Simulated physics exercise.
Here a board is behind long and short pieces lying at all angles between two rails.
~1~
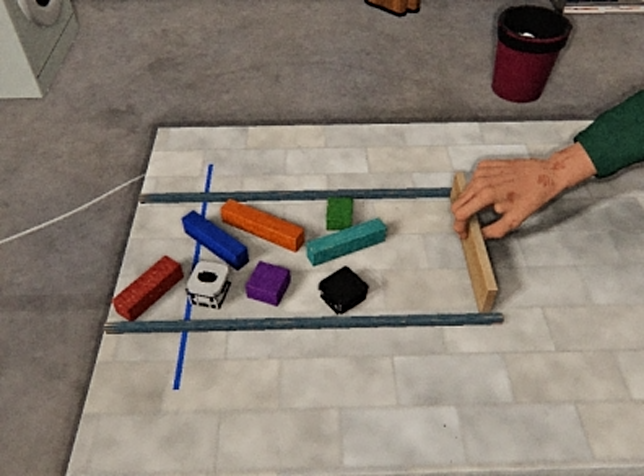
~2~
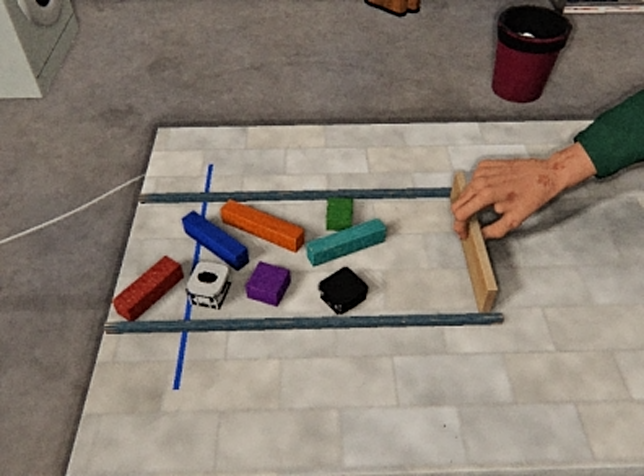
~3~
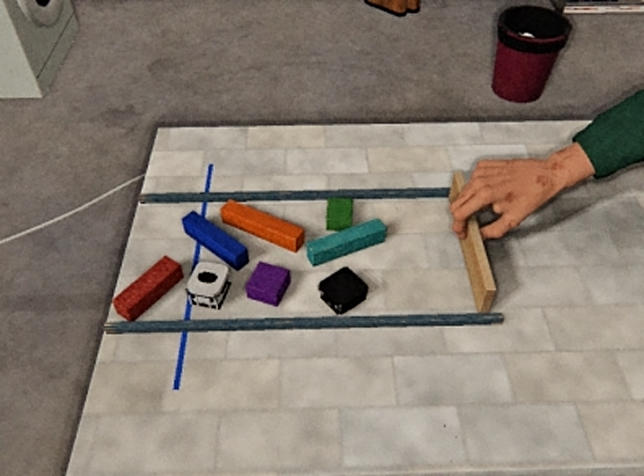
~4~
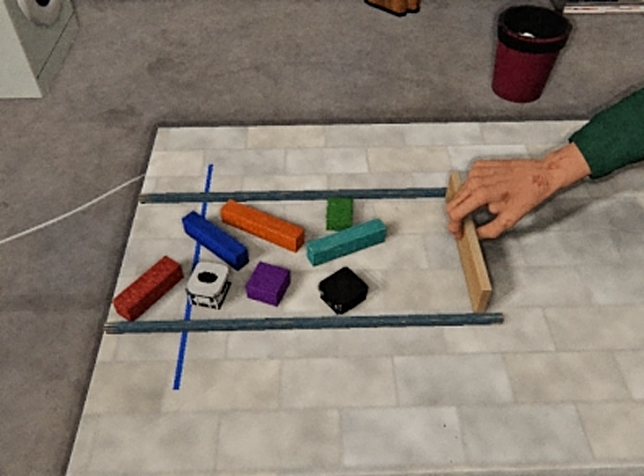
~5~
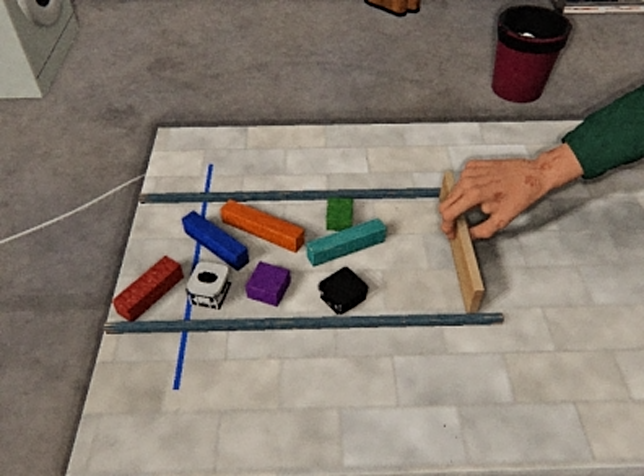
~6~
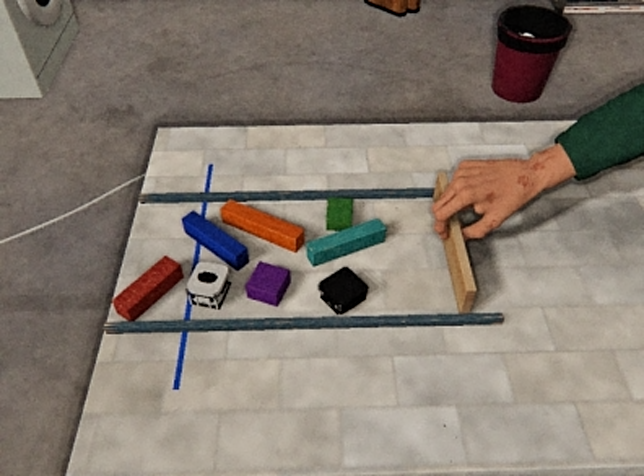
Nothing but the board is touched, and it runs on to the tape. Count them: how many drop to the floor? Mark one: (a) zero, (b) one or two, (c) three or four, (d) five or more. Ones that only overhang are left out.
(b) one or two.
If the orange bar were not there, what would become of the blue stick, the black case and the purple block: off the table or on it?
Blue stick: Is still there; black case: Is still there; purple block: Is still there.
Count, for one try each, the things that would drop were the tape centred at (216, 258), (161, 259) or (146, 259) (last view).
Respectively 1, 5 and 6.
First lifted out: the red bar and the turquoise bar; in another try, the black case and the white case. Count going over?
First try: 1 fallen; other try: 0.
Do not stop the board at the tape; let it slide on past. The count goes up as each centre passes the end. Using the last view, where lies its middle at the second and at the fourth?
First: Around (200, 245). Next: Around (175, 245).
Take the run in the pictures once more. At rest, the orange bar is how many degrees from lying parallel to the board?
Out of line by around 45°.
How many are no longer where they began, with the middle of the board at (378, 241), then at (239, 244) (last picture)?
The counts are 1 and 8.
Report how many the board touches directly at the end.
It adds up to 3.
A little later, none off yet; red bar at rest near (149, 288); blue stick at rest near (215, 240); white case at rest near (210, 285).
When it is over, the number that fall off is one or two; down, white case and red bar.
